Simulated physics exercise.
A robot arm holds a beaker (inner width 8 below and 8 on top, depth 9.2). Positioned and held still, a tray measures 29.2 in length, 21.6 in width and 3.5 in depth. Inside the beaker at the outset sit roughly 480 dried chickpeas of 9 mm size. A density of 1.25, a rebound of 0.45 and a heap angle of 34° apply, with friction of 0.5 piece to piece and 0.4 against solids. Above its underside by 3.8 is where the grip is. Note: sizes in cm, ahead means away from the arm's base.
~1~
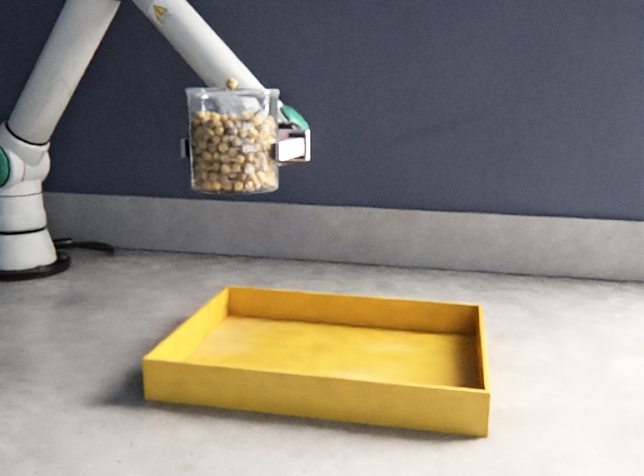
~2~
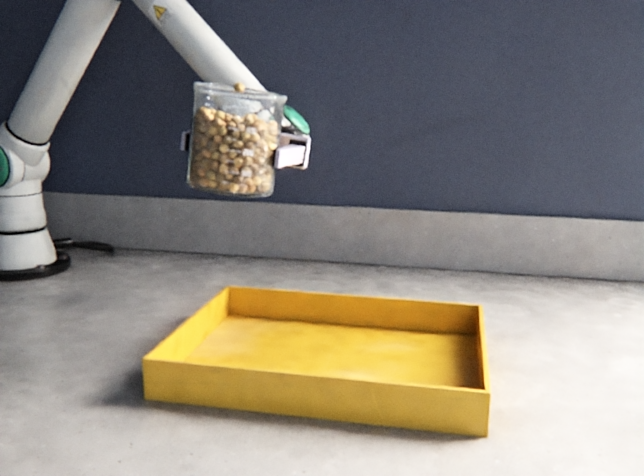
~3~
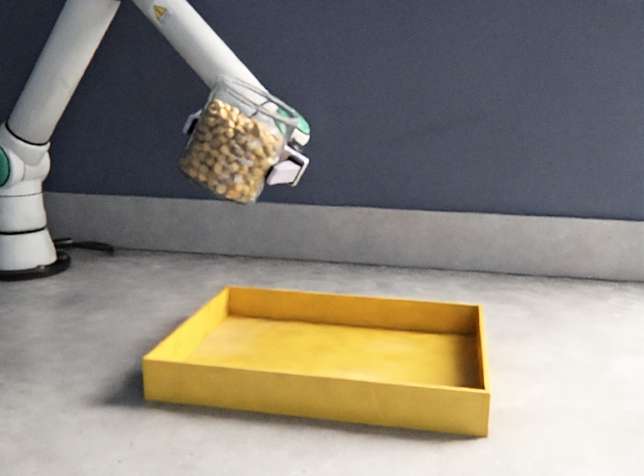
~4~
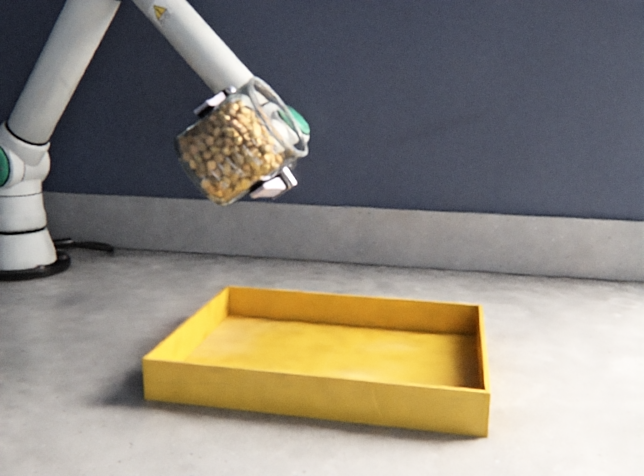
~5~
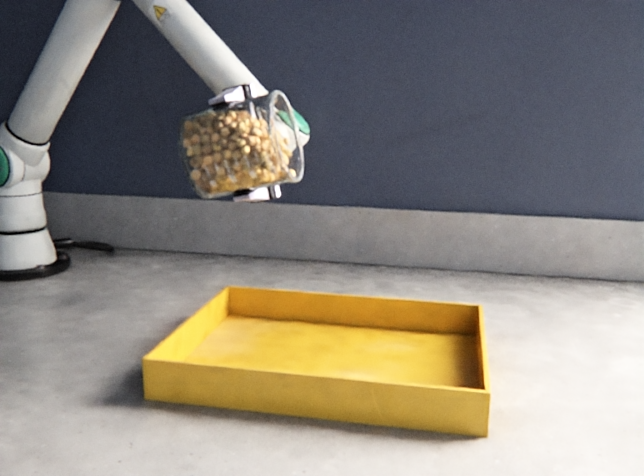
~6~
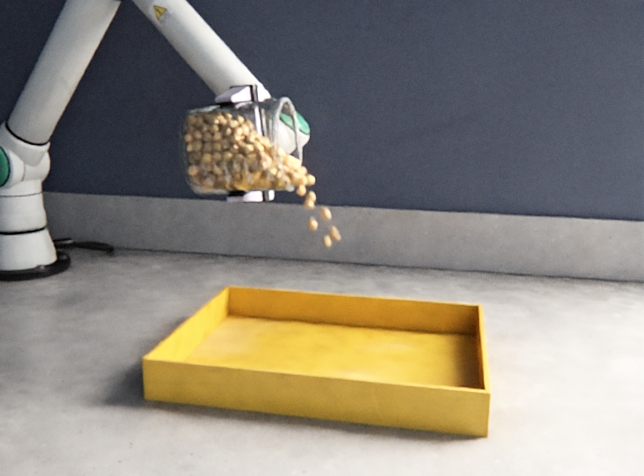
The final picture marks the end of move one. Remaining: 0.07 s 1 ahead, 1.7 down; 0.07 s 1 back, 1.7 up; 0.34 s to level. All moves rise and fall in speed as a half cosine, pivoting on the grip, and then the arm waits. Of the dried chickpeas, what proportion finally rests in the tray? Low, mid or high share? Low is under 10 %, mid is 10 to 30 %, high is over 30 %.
A mid share.
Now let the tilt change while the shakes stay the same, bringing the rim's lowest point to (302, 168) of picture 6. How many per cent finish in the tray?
5 %.
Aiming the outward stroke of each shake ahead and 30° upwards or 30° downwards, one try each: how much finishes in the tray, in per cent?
It comes to around 45 per cent on the first try and around 20 per cent on the second.
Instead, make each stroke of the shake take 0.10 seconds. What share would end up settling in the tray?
In that case about 10 in a hundred.
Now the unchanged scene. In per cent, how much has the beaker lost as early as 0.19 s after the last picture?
I'd say some 10 percent.
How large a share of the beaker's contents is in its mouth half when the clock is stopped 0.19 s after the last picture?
Estimate: Around 40 %.
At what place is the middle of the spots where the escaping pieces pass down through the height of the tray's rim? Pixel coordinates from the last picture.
I'd say somewhere around (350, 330).
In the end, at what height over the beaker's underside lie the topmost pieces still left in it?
7.5 cm.
Then, 0.19 s later, tilted 79° forward, highest piece 24 above the table; 439 in the beaker, 22 in the tray, 19 in flight or on a rim.
Then, 0.38 s later, tilted 15° forward, highest piece 26 above the table; 411 in the beaker, 57 in the tray, 12 in flight or on a rim.
Then, 0.68 s later, level, highest piece 25 above the table; 411 in the beaker, 69 in the tray.
Then, 1.73 s later, level, highest piece 25 above the table; 411 in the beaker, 69 in the tray.
At rest, 411 in the beaker, 69 in the tray. That is 14 % in the tray.
